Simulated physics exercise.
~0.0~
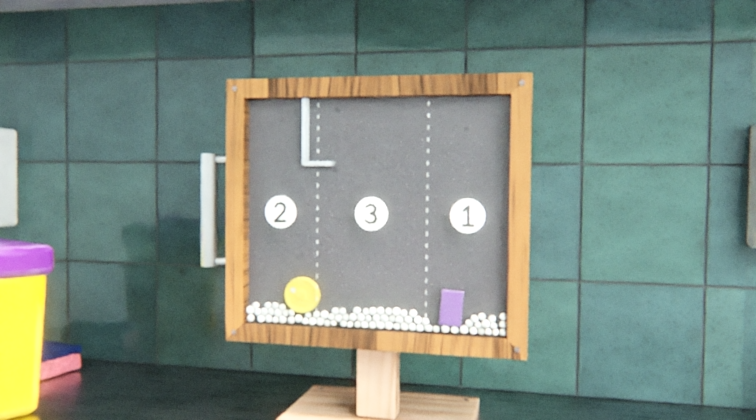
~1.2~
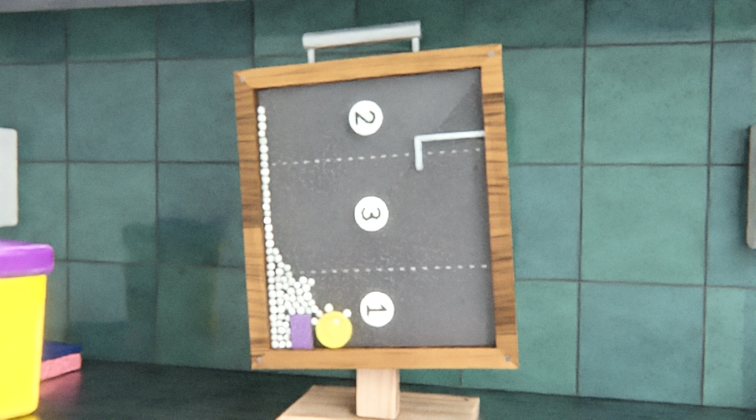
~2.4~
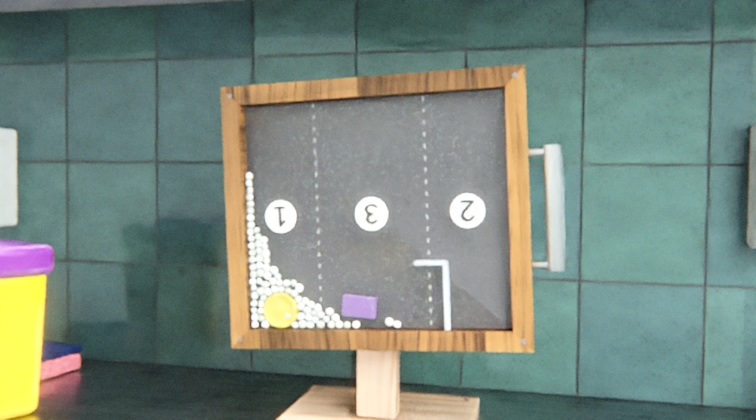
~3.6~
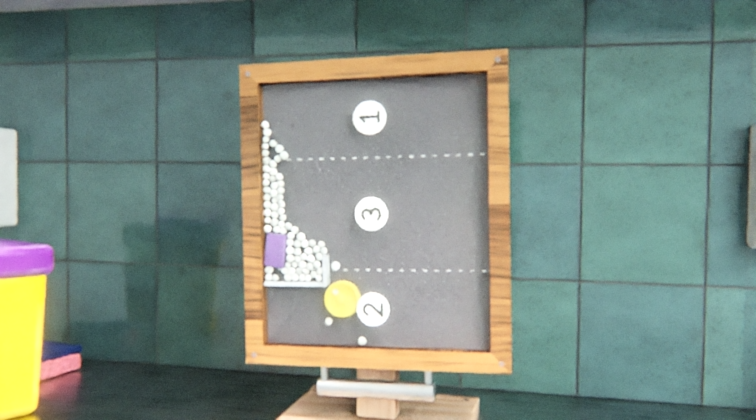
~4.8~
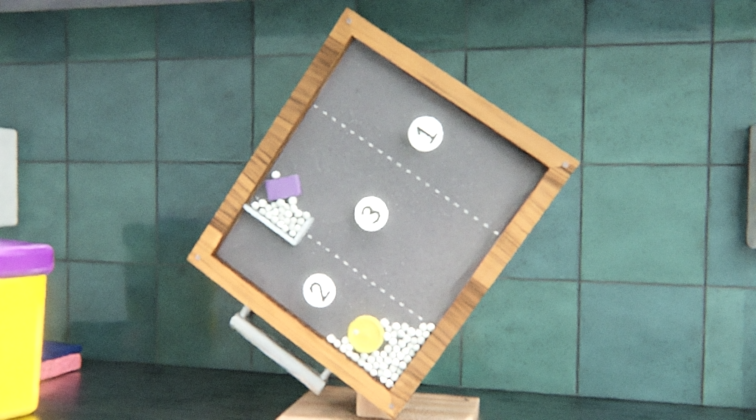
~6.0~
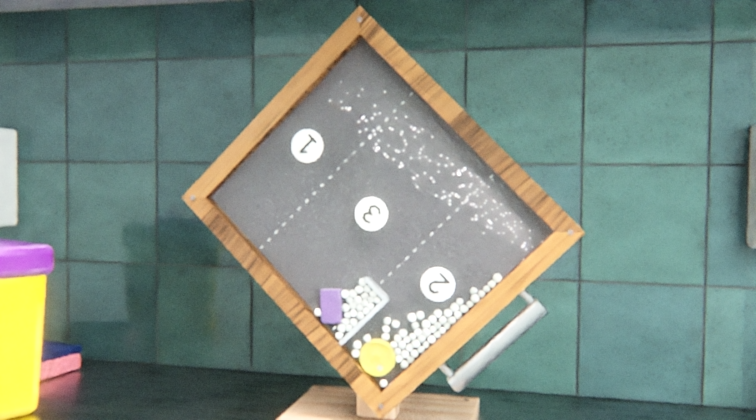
Wood-framed box of white beads turning clockwise, then partway back, ending tilted with yellow disc in strip two, purple block in three.
